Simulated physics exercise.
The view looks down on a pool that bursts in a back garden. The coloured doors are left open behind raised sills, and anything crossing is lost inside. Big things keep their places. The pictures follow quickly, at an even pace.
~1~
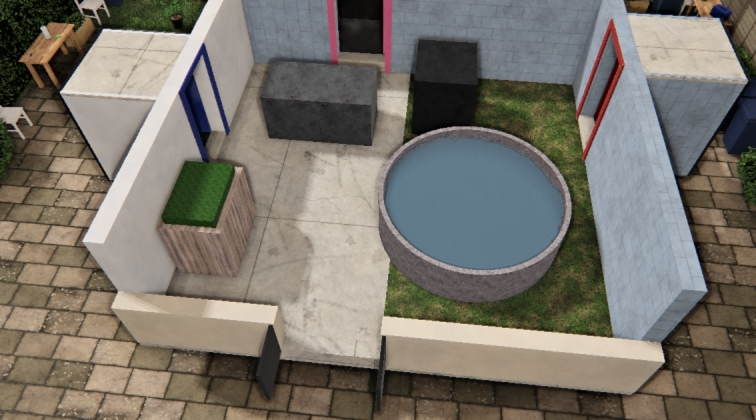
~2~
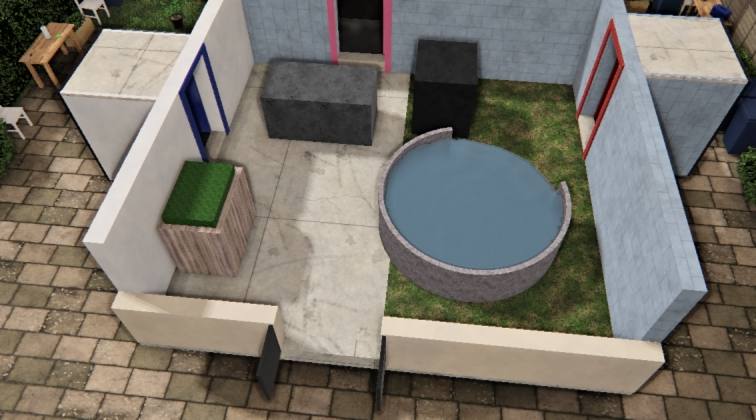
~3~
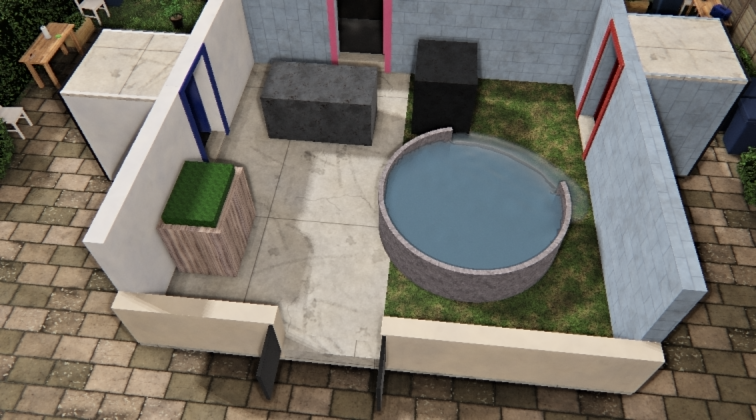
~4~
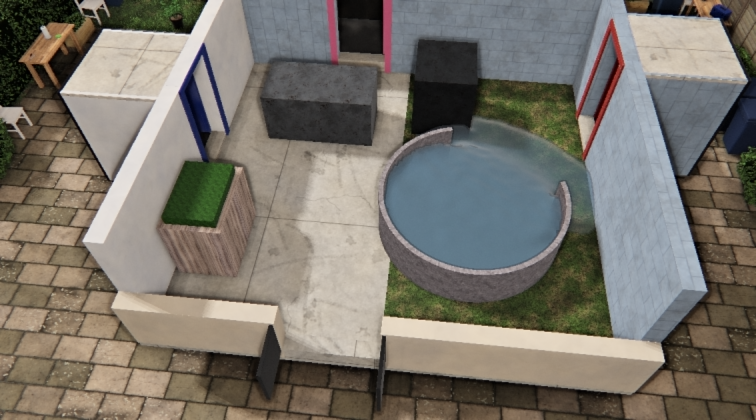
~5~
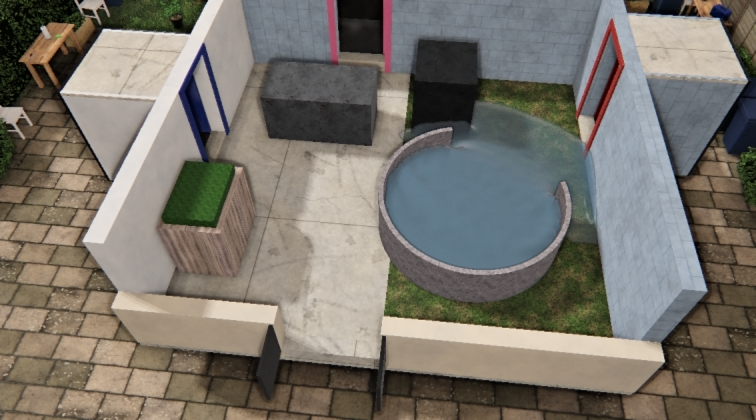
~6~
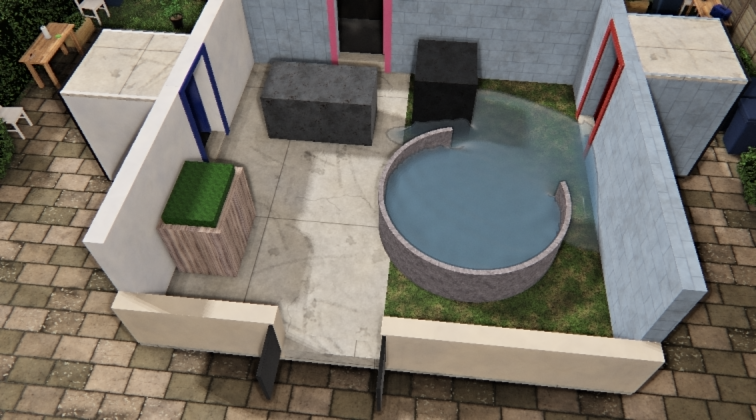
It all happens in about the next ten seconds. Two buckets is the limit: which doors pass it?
At the end, the pink door is going to be at or under the line, the red door is going to be over the line, the blue door is going to be at or under the line.
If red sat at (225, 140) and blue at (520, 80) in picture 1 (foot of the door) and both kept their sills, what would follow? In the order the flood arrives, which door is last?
It's the one in red.
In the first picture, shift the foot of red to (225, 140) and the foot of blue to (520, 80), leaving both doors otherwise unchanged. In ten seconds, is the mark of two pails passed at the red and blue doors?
Result: Red remains beneath it, blue goes past the limit.
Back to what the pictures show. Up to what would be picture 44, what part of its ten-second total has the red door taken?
Near 95 %, I'd say.
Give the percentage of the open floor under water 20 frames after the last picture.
60 %, roughly.
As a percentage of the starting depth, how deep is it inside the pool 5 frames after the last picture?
Roughly 62 per cent.
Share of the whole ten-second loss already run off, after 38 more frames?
I make it 75 per cent.
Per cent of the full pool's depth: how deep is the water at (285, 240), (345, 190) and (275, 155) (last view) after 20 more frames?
2, 2 and 2 in a hundred, in turn.
A moment on, water covers 30 % of the floor; the pink door not reached, the red door over two buckets in, the blue door not reached.
Next, water covers 40 % of the floor; the pink door not reached, the red door far over two buckets in, the blue door not reached.
Then, water covers 60 % of the floor; the pink door wet at the sill, nothing in, the red door far over two buckets in, the blue door not reached.
Later, water covers 85 % of the floor; the pink door wet at the sill, nothing in, the red door far over two buckets in, the blue door wet at the sill, nothing in.
In the end, water covers 100 % of the floor; the pink door wet at the sill, nothing in, the red door far over two buckets in, the blue door wet at the sill, nothing in.
